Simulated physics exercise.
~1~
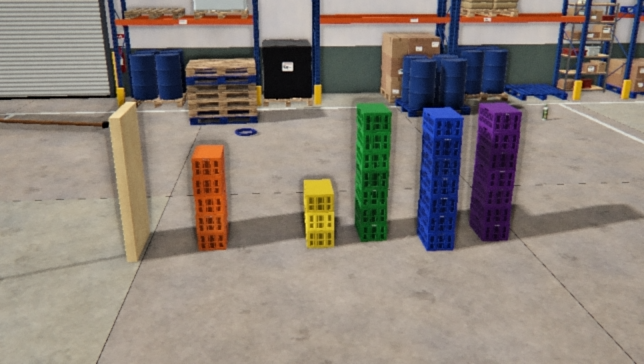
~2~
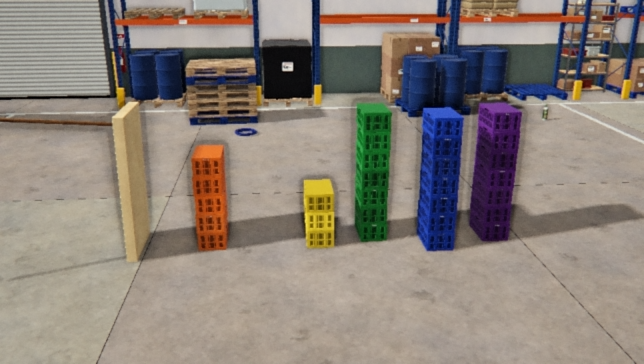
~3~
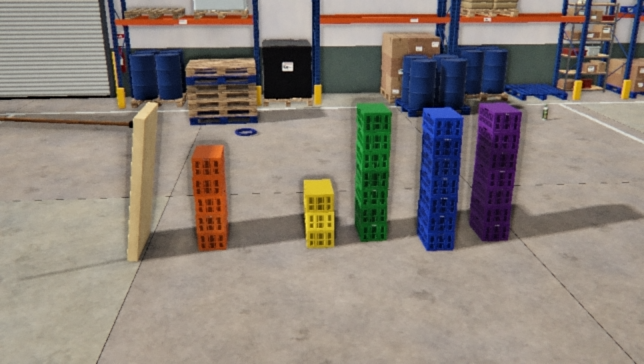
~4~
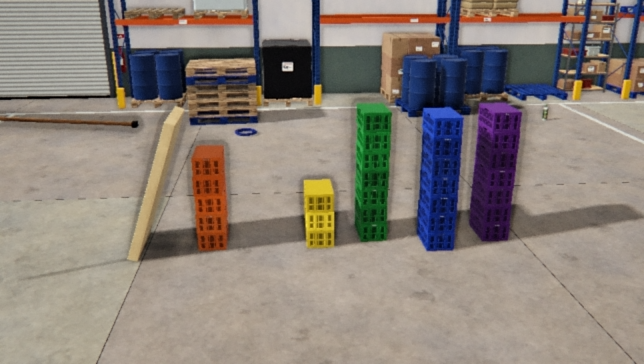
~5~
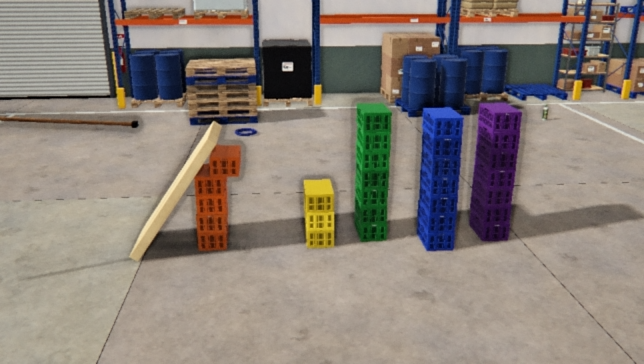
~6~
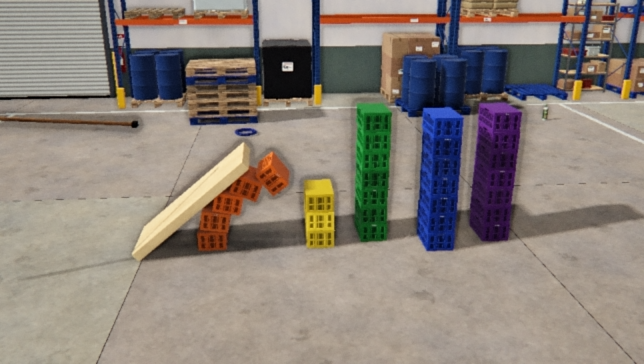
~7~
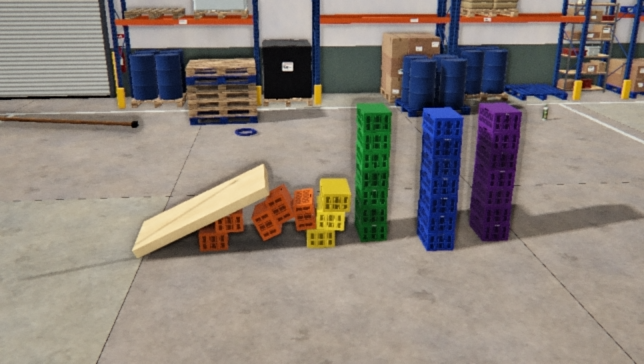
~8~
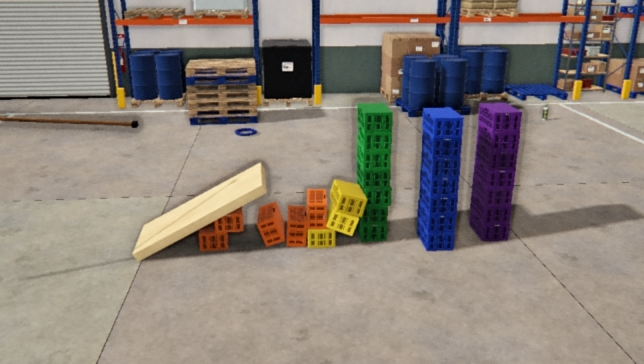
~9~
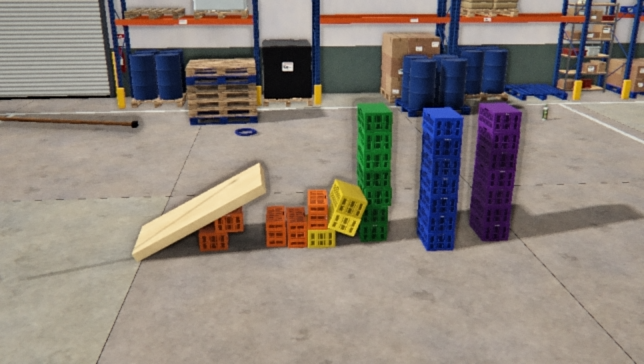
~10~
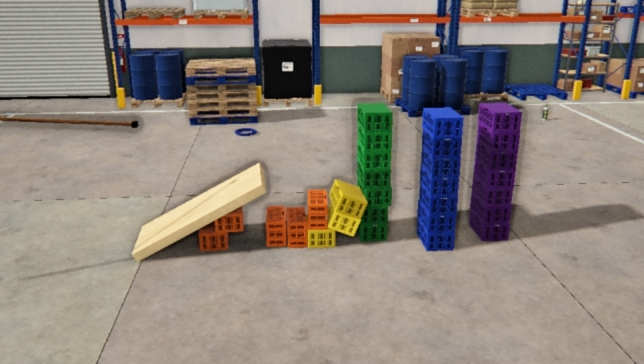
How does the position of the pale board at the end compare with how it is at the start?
At the start the board stands upright at the left of the row. By the end it has toppled to the right and is on its side, sloping over the low orange crates that remain beneath it.
A tall pale board stands on end at the left of a row of orange, yellow, green, blue and purple crate stacks on a warehouse floor, seen from slightly above by a still camera. A dark pole from the left pushes the board near its top, then stops as the board leans away to the right. The board falls against the orange stack, which buckles and spills crates toward the short yellow one. The top yellow crate is knocked right and tips against the green stack. The board ends slanted over the remaining orange crates, while green, blue and purple still stand.
